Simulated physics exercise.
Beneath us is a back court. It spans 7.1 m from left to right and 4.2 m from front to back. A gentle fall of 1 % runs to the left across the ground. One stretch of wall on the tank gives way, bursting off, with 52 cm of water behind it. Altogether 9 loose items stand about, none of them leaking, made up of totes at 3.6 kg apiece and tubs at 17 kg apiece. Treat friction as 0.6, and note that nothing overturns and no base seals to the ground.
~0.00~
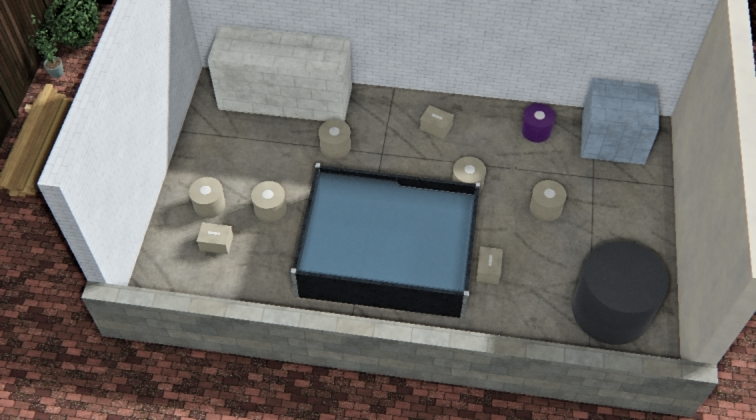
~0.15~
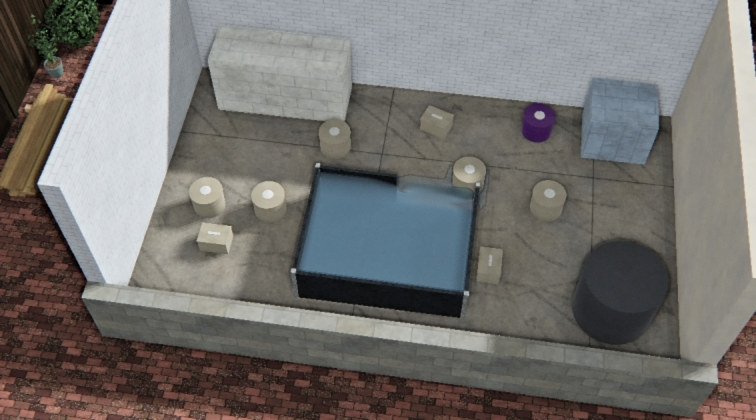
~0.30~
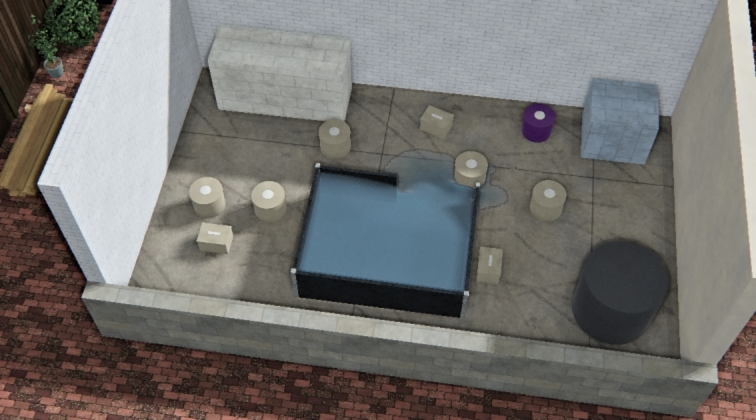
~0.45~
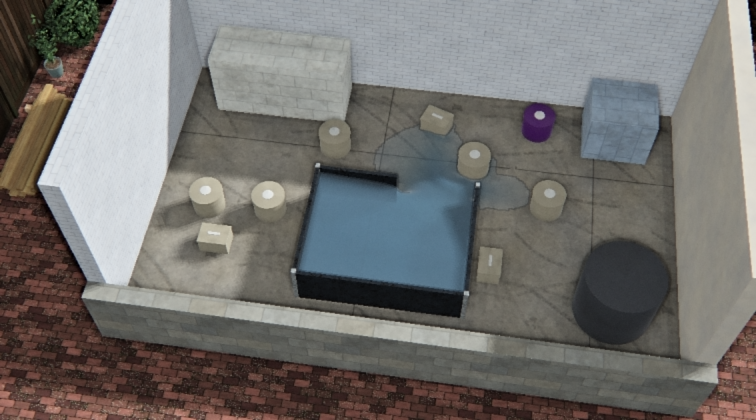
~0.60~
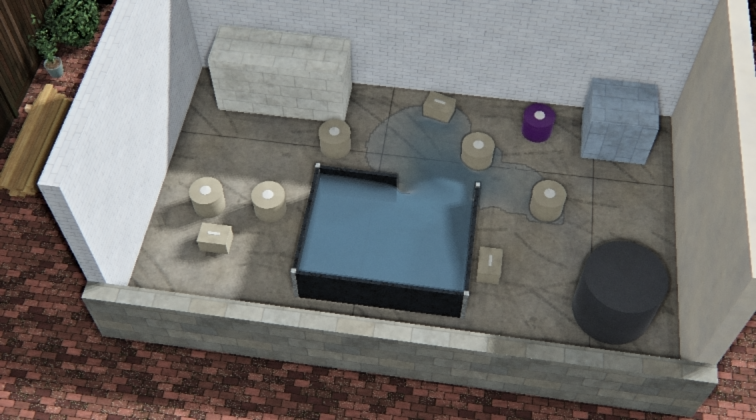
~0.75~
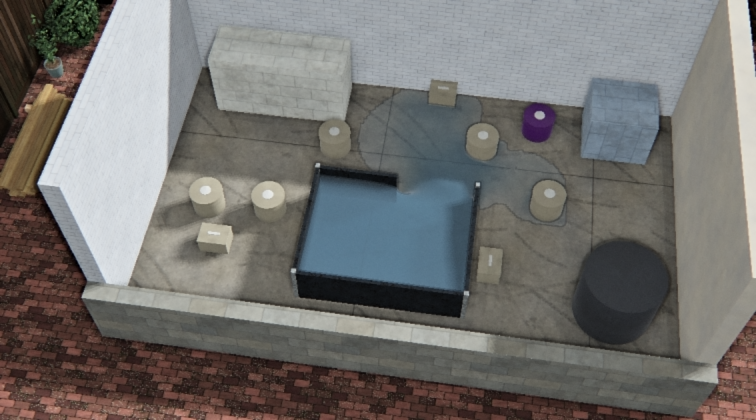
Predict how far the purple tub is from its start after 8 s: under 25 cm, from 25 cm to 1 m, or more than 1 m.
Long shift.
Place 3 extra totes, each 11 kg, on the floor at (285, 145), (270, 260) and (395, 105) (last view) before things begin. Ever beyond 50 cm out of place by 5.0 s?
Result, in listed order: Not exceeded / not exceeded / exceeded.
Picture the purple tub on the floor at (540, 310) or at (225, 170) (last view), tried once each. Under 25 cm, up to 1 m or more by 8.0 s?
From the first place it is barely disturbed; from the second it is barely disturbed.
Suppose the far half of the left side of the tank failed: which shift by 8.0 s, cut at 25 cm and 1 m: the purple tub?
Result: The purple tub remains where it was.
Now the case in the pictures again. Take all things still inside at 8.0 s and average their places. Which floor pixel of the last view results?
They're centred close to (365, 216).
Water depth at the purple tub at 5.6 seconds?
The depth there is around 7 cm.
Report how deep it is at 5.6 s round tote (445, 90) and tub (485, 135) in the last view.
Depths: Near 10 cm, then near 6 cm.
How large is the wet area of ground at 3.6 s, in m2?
Wet: Near 17 m2.
After 1.6 s the purple tub is near (553, 107), 0.3 m from its start, aground; 2 afloat.
After 3.6 s the purple tub is near (567, 140), 0.6 m from its start, afloat; 3 afloat.
After 5.6 s the purple tub is near (611, 203), 1.7 m from its start, aground; 1 afloat.
After 8.0 s the purple tub is near (613, 204), 1.7 m from its start, aground; 2 afloat.
